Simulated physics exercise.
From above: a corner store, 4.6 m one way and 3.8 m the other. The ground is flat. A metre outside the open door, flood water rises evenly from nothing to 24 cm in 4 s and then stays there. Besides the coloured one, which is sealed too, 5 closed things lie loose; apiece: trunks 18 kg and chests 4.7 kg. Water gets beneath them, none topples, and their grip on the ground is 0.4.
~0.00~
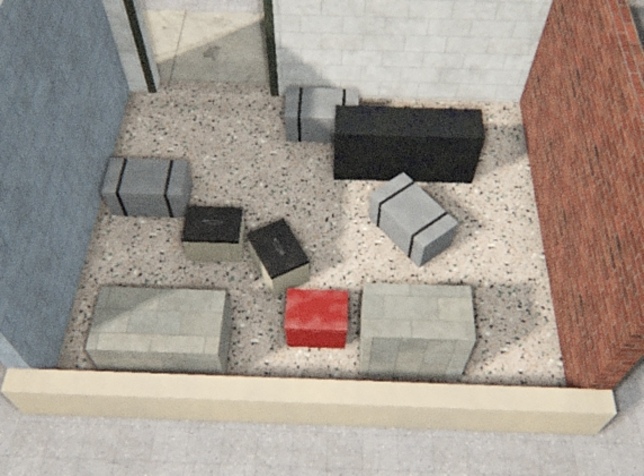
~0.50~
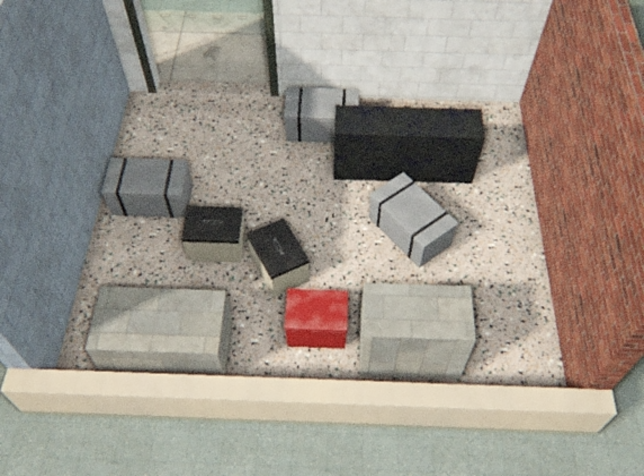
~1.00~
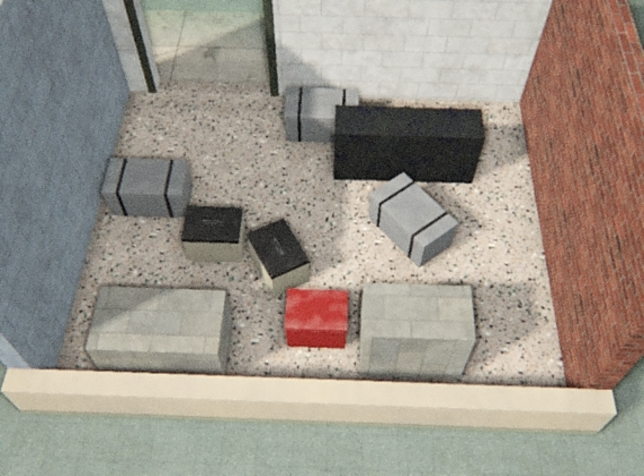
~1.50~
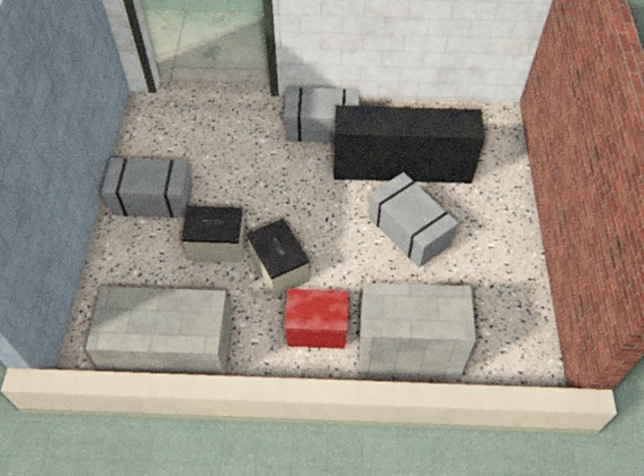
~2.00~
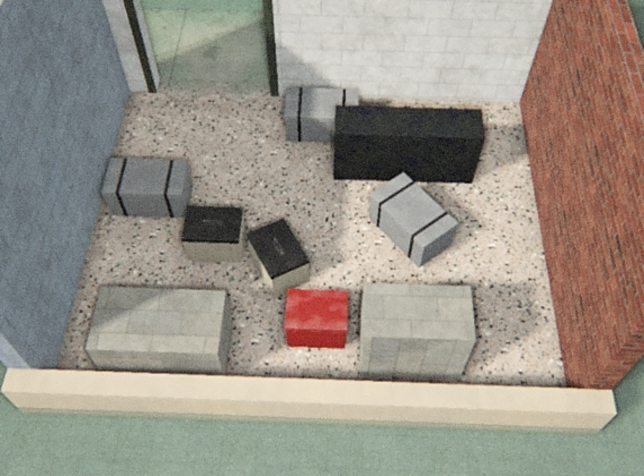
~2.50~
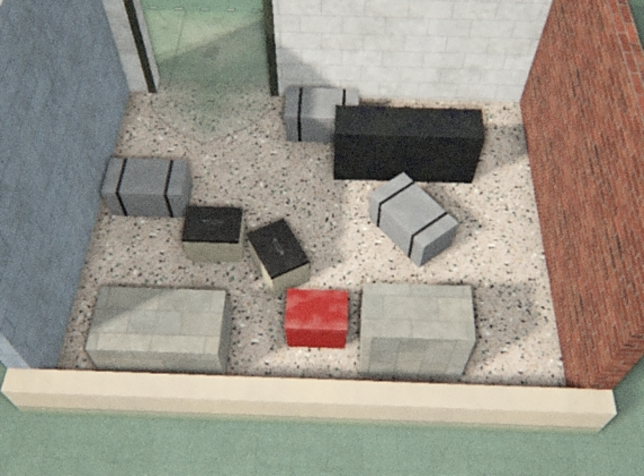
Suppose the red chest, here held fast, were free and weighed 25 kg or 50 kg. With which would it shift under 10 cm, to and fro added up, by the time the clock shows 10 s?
Verdict: Only the larger load is enough.
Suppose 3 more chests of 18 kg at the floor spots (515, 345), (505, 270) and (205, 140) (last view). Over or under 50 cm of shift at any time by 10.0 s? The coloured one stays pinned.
In that order: Less, more, over.
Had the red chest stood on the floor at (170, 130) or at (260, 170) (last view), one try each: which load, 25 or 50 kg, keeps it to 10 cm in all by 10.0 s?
In that order: Neither is enough; it takes the larger.
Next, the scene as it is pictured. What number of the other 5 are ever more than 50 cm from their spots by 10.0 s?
That makes 4.
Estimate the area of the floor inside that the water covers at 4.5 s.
About 6.5 m2.
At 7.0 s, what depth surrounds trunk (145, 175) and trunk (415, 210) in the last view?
About 13 and 3 cm.
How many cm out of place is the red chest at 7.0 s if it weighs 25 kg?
About 30 cm.
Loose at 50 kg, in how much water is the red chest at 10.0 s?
Roughly 13 cm.
After 3.5 s the red chest would be 0 cm from its start with 25 kg and 0 cm from its start with 50 kg; 0 cm of water round it then.
After 4.5 s the red chest would be 0 cm from its start with 25 kg and 0 cm from its start with 50 kg; 0 cm of water round it then.
After 7.0 s the red chest would be 30 cm from its start with 25 kg and 0 cm from its start with 50 kg; 9 cm of water round it then.
After 10.0 s the red chest would be 47 cm from its start with 25 kg and 0 cm from its start with 50 kg; 13 cm of water round it then.
